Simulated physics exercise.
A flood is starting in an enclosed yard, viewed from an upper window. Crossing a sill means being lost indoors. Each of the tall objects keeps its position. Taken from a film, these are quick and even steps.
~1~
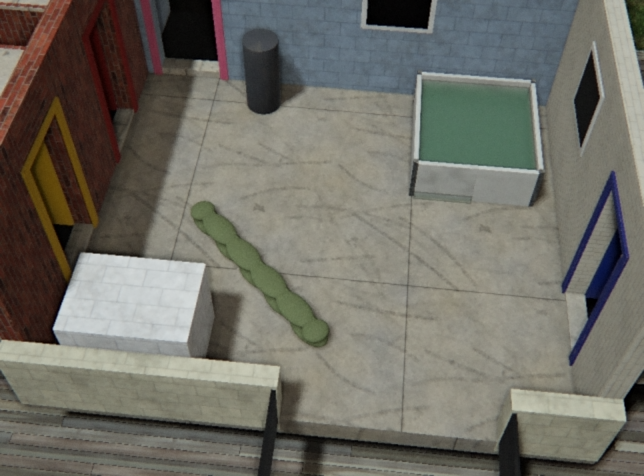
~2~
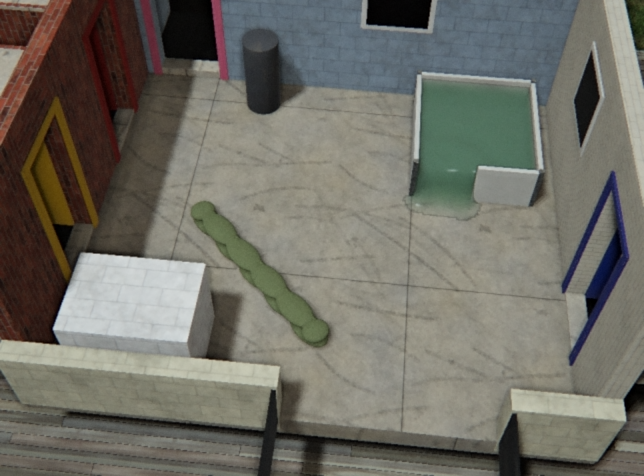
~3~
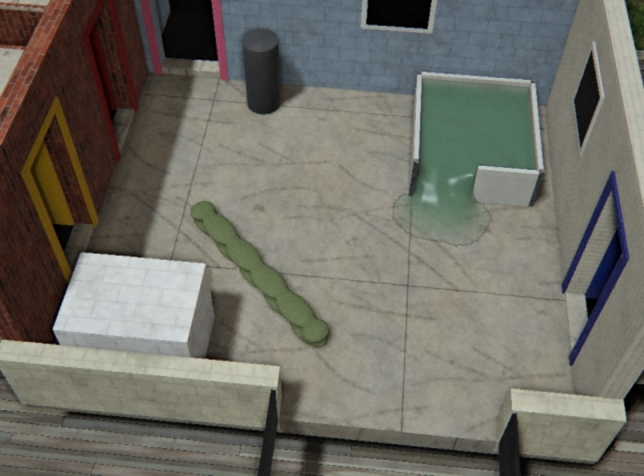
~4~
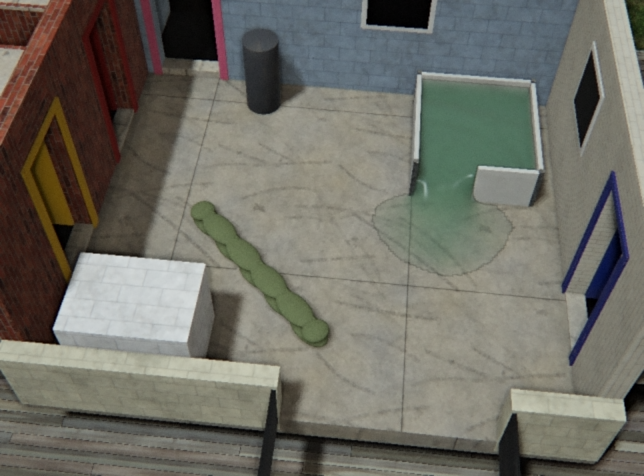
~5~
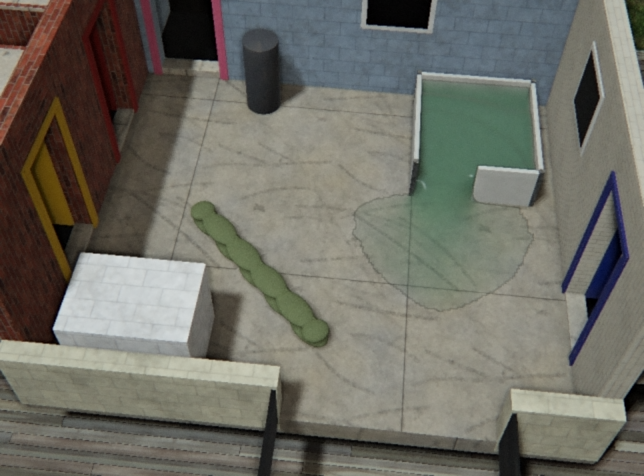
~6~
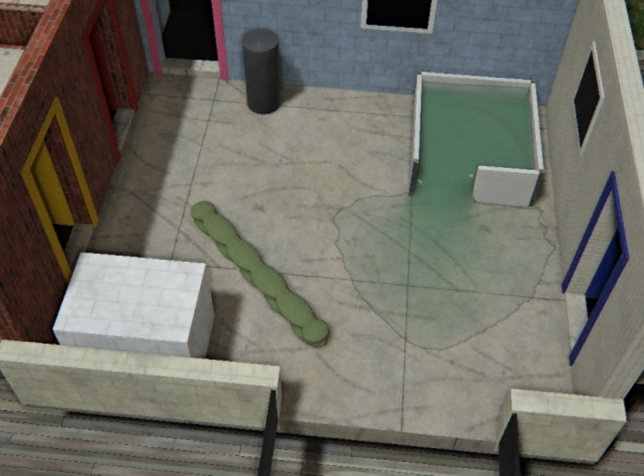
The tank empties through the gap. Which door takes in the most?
The blue door.
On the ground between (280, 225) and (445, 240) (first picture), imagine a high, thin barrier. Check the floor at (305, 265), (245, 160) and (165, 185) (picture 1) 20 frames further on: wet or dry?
One by one: Unwetted, submerged, submerged.
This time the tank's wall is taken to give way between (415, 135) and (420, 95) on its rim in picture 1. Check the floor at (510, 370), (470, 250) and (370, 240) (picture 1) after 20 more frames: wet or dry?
Untouched, untouched, untouched.
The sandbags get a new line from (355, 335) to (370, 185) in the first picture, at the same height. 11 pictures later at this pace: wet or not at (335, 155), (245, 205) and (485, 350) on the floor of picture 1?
Going through them, I'd say unwetted, unwetted and swamped.
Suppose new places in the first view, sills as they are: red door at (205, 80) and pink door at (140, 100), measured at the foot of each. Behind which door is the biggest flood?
Answer: The blue door.
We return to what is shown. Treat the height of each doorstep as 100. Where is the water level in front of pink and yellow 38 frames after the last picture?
Near 0 per cent and 0 per cent, respectively.
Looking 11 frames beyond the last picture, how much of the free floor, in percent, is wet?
Estimate: Near 35 %.
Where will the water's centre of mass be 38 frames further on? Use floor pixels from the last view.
I'd say near (438, 225).
A moment on, water covers 35 % of the floor; red door not reached, blue door wet at the sill, nothing in, yellow door not reached, pink door not reached.
Next, water covers 35 % of the floor; red door not reached, blue door a trickle in, yellow door not reached, pink door not reached.
Then, water covers 40 % of the floor; red door not reached, blue door some in, yellow door not reached, pink door not reached.
Later, water covers 40 % of the floor; red door not reached, blue door some in, yellow door not reached, pink door not reached.
In the end, water covers 40 % of the floor; red door not reached, blue door some in, yellow door not reached, pink door not reached; the blue door has let in the most.
